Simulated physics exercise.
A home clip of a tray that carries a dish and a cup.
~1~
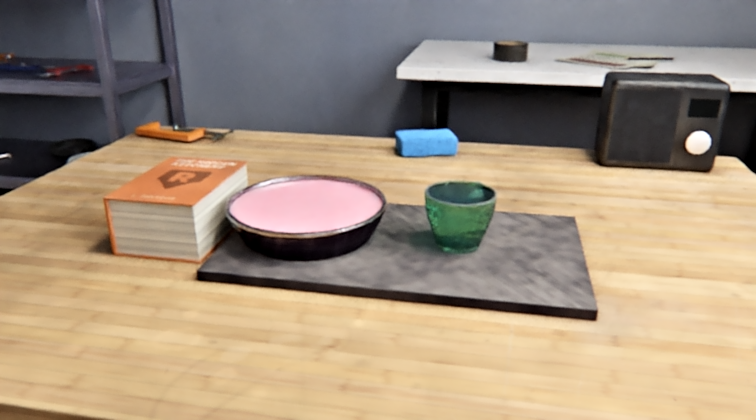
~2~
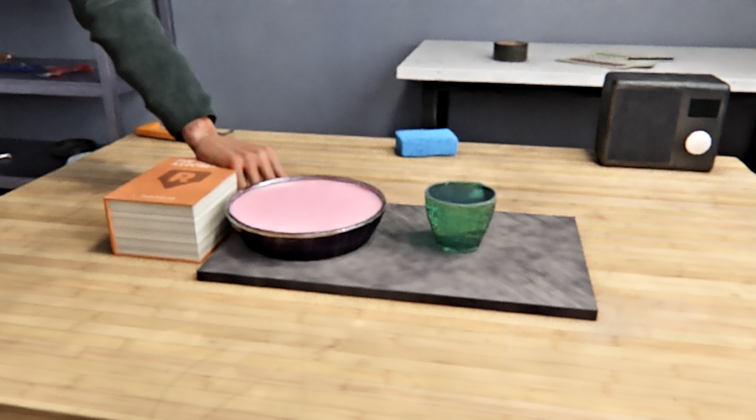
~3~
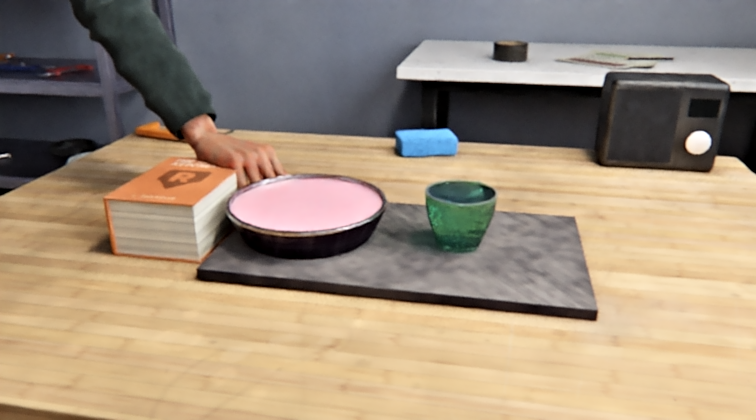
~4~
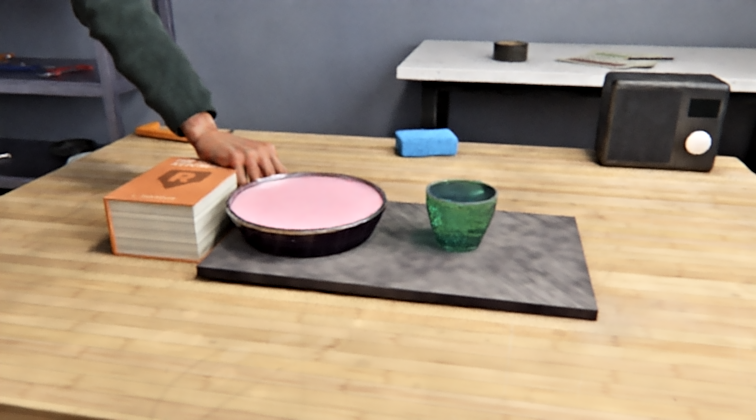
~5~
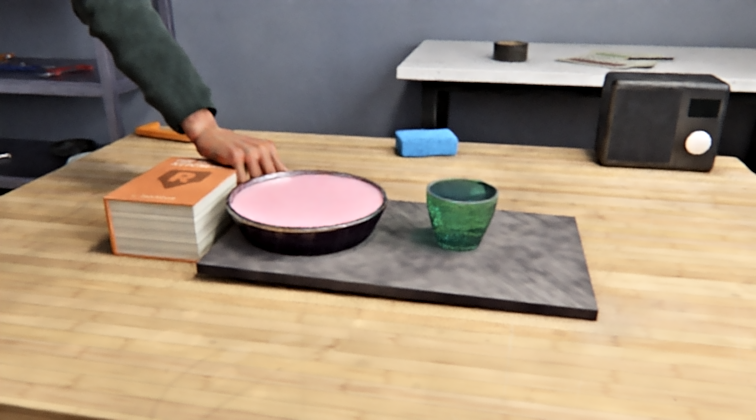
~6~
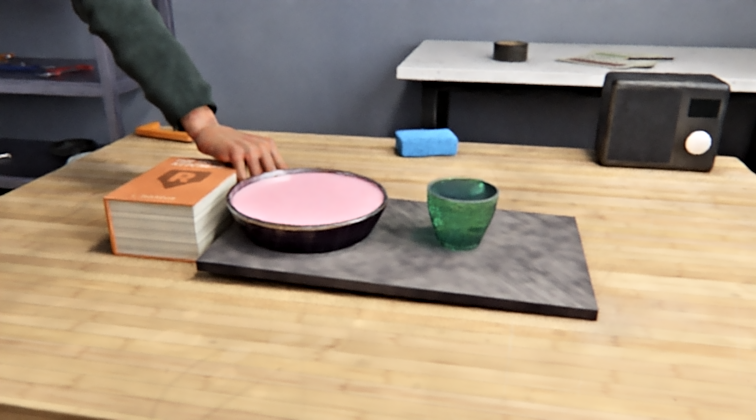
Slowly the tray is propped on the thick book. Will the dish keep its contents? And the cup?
The dish loses some and the cup loses some.
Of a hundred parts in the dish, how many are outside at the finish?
About 44 per cent.
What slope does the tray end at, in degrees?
Near 11 degrees.
A moment on, the tray slopes by about 6°; dish, a puddle lies under it; cup, a puddle lies under it.
Further on, the tray slopes by about 13°; dish, a puddle lies under it; cup, a puddle lies under it.
When it is over, the tray slopes by about 11°, resting on the thick book; dish, a puddle lies under it; cup, a puddle lies under it.
